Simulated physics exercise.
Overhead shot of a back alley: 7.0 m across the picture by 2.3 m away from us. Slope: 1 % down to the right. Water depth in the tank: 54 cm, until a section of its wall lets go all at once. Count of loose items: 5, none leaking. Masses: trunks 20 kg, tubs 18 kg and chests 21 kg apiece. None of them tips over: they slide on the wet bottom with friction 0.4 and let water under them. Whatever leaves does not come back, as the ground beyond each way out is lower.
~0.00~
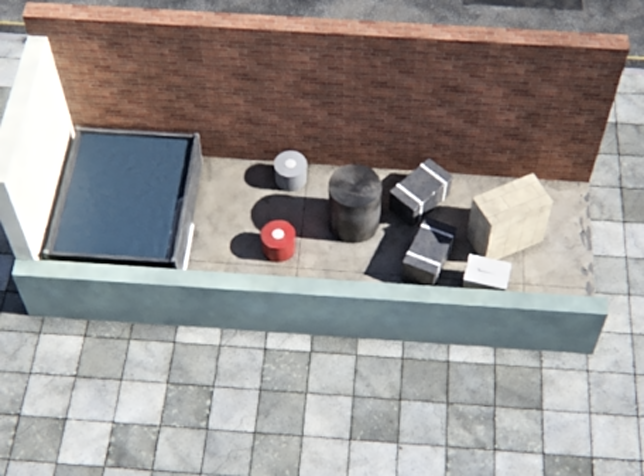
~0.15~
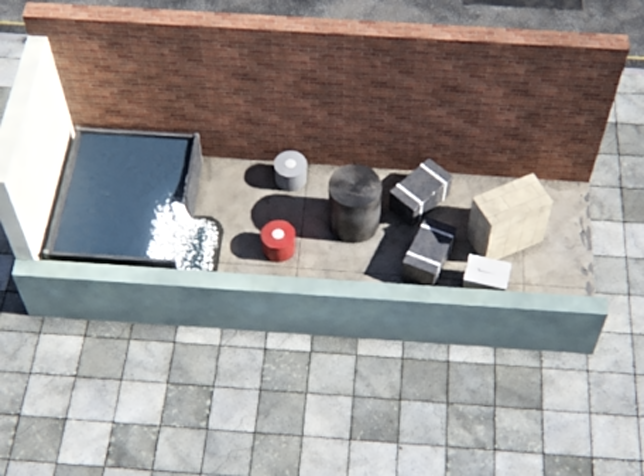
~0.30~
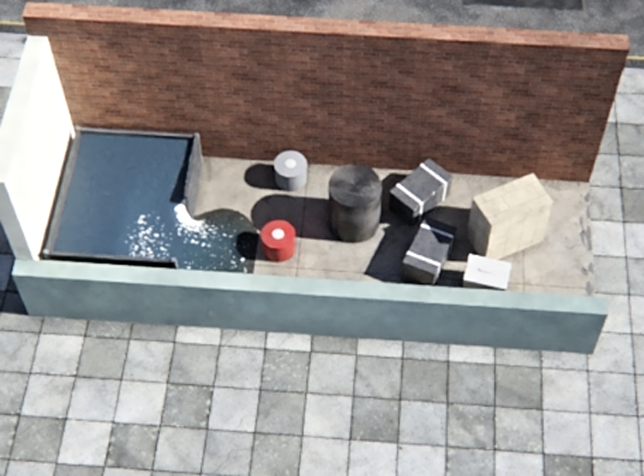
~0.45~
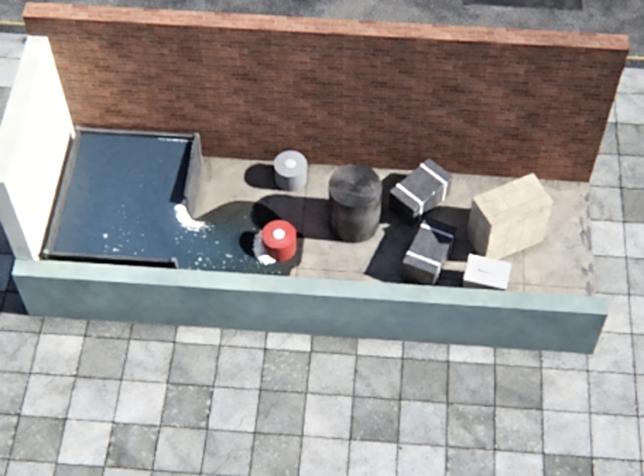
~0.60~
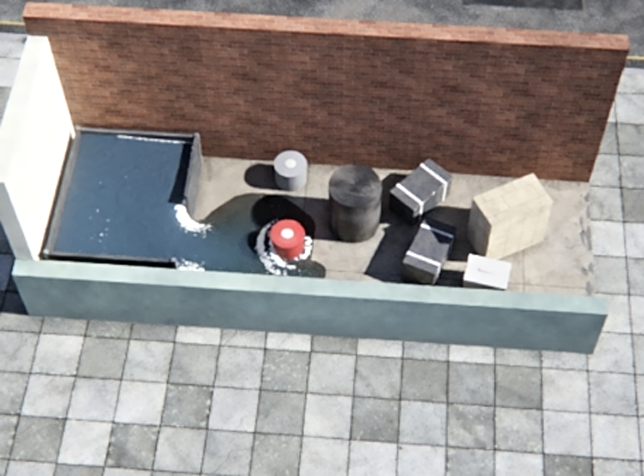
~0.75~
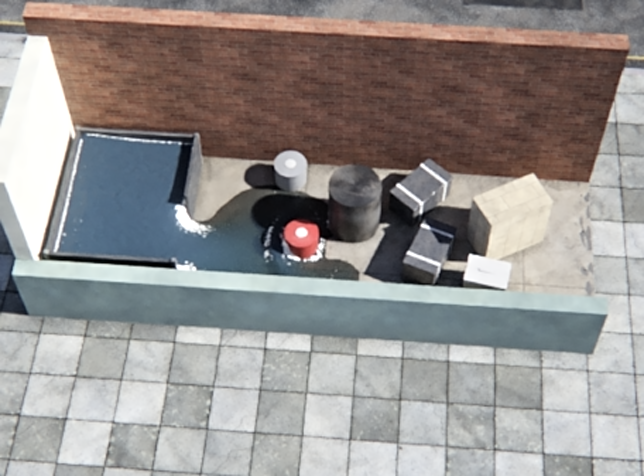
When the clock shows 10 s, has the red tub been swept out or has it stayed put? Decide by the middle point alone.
I expect it to be flushed out in time.
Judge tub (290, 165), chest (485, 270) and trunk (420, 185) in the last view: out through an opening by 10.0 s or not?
Taking them one by one, I'd say it stays back, it gets across and it gets across.
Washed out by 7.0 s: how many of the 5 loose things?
My tally comes to 3.
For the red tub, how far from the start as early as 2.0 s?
I'd put it at around 200 cm.
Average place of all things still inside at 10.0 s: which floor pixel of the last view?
I'd say about (410, 188) in the last view.
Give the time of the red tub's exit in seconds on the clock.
It gets out at about 4.0 s.
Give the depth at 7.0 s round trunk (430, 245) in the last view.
7 cm.
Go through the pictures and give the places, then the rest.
In the first frame, the red tub at (278, 234), on the bottom; water covers 3.1 m2; 0 of 5 have shifted.
In the second frame, the red tub at (278, 234), on the bottom; water covers 3.6 m2; 0 of 5 have shifted.
In the third frame, the red tub at (278, 234), on the bottom; water covers 4.3 m2; 0 of 5 have shifted.
In the fourth frame, the red tub at (279, 234) rests on the ground; 4.9 m2 under water; 0 of 5 have shifted.
In the fifth frame, the red tub at (287, 234) rests on the ground, 12 cm from its start; 5.5 m2 under water; 1 of 5 have shifted.
In the sixth frame, the red tub at (301, 233), on the bottom, 31 cm from its start; 6.1 m2 under water; 1 of 5 have shifted.
After 2.0 s the red tub is near (428, 247), 2.0 m from its start, aground; 0 of 5 are out; 0 afloat.
After 4.5 s the red tub has gone out; 2 of 5 are out; 2 afloat.
After 7.0 s the red tub has gone out; 3 of 5 are out; 1 afloat.
After 10.0 s the red tub has gone out; 3 of 5 are out; 0 afloat.
